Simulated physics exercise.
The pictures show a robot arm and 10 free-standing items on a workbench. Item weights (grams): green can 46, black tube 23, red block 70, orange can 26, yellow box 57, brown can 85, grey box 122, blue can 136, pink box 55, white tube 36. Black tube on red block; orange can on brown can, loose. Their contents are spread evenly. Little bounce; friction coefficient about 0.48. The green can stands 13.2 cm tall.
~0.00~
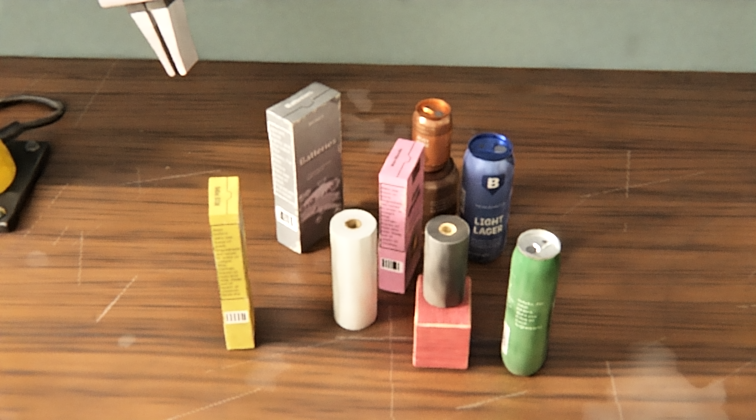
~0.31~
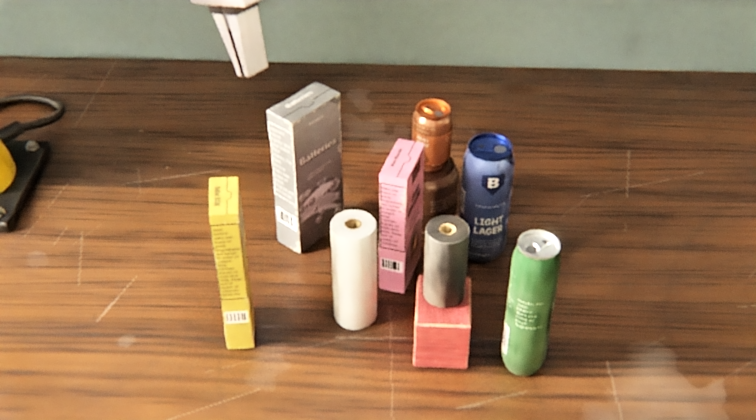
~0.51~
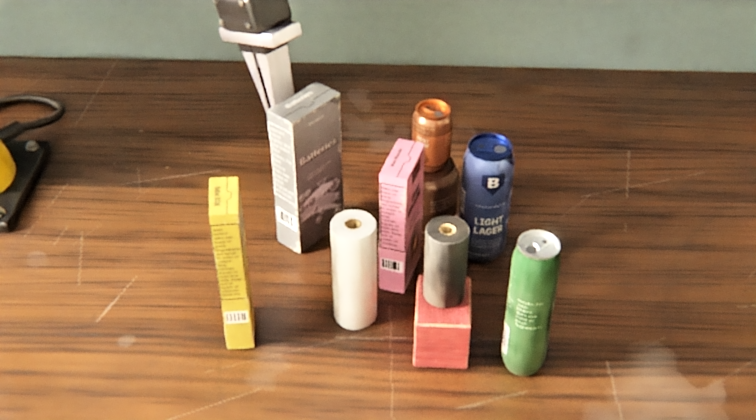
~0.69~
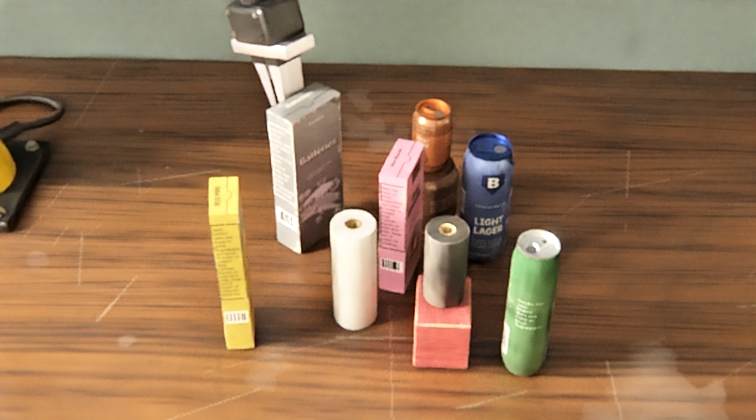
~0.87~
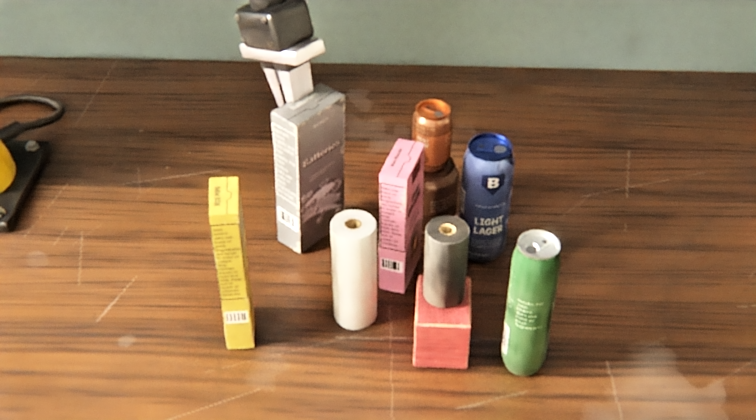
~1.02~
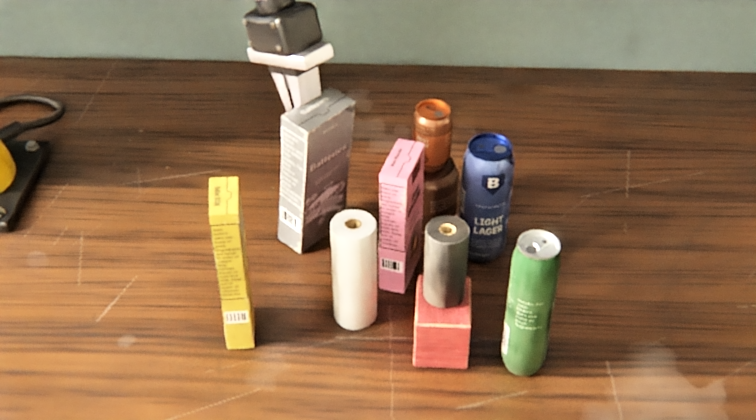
Robot gripper moving right and down behind the tall grey box, then tilting it slightly rightward among cans, tubes and boxes.
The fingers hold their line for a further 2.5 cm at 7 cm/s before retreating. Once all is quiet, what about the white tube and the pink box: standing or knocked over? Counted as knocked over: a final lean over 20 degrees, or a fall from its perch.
White tube: On its feet; pink box: Fallen.
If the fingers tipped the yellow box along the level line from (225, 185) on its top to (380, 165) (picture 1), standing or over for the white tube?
In the end the white tube is knocked flat.
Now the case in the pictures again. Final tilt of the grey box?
It settles near 80° away from upright.
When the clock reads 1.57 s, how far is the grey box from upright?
Roughly 50 degrees from upright.
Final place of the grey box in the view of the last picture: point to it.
Resting centre: About (383, 232).
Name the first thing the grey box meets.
First hit: The pink box.
By 1.27 s, tilt grey box 15°.
By 1.57 s, pink box and grey box touch at 1.40 s; tilt grey box 53°, pink box 33°.
By 2.02 s, red block and grey box touch at 1.62 s; tilt pink box 90°, grey box 76°.
In the end grey box and pink box are over (lying or leaning past 20°); 8 still stand.
